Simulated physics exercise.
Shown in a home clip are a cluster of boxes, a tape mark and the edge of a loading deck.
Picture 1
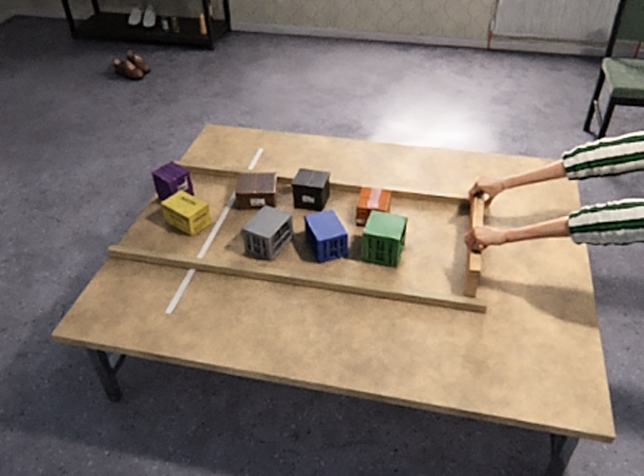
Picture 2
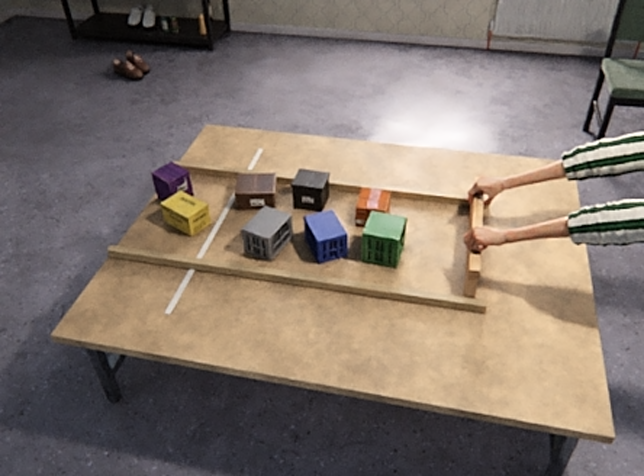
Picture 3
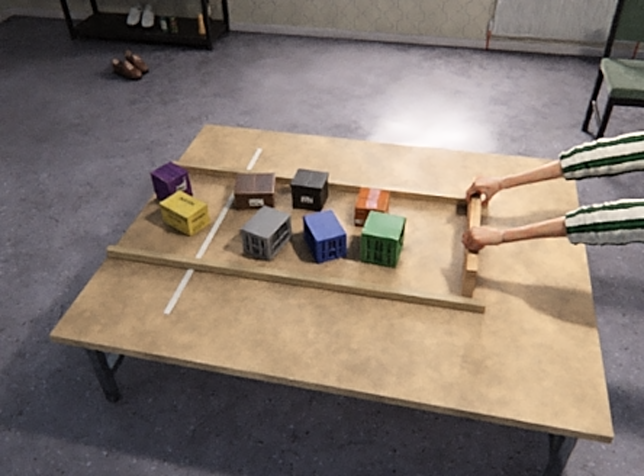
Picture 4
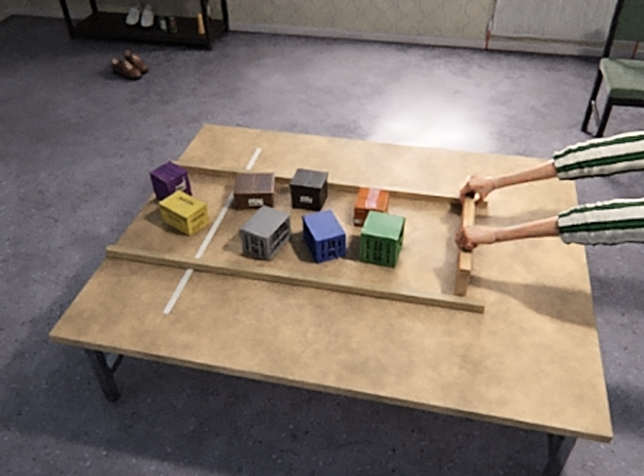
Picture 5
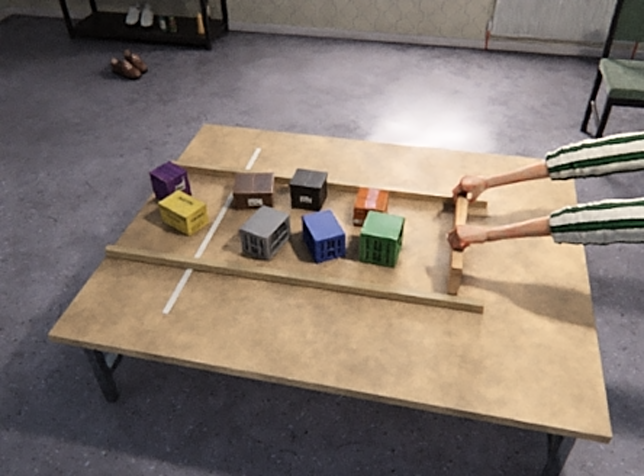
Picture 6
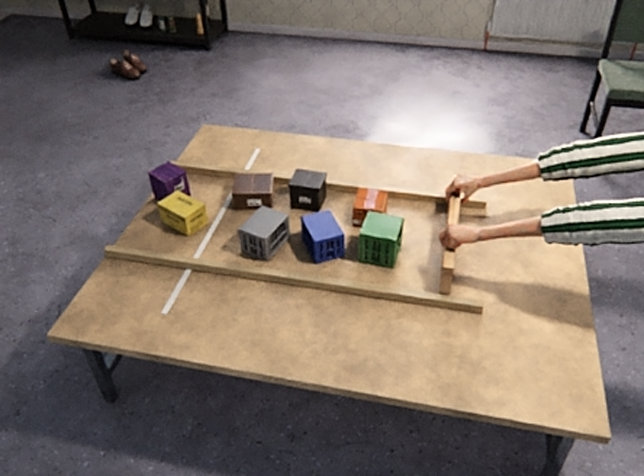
On a wooden table, striped-sleeved hands slide a plank slightly left between two rails toward colourful boxes that stay still.
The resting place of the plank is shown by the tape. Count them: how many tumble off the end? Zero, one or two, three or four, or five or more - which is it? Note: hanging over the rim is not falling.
Lost: One or two.
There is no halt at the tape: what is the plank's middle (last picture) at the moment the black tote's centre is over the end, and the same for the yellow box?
Near (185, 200), then near (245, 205).
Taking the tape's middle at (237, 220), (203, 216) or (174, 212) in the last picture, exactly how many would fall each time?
Try by try, 2, 4 and 6.
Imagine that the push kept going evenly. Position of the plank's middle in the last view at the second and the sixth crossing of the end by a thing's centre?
First roughly (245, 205), later roughly (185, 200).
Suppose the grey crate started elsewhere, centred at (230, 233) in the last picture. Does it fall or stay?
Placed there, the grey crate is still up there.
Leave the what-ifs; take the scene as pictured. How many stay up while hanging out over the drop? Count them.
The number would be 2.
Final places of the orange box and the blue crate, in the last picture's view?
The orange box at (215, 189), the blue crate at (165, 213).
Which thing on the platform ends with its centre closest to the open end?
The brown tote winds up nearest.
Soon after, none off yet; purple parcel at rest near (170, 184); yellow box at rest near (183, 213); brown tote at rest near (254, 191).
Then, none off yet; purple parcel at rest near (170, 184); yellow box at rest near (183, 213); brown tote moved a little near (246, 190).
Further on, none off yet; purple parcel moved about its own width near (154, 182); yellow box moved about its own width near (148, 207); brown tote moved well along near (196, 184).
By the end, the number that fall off is one or two; fallen, yellow box and purple parcel.
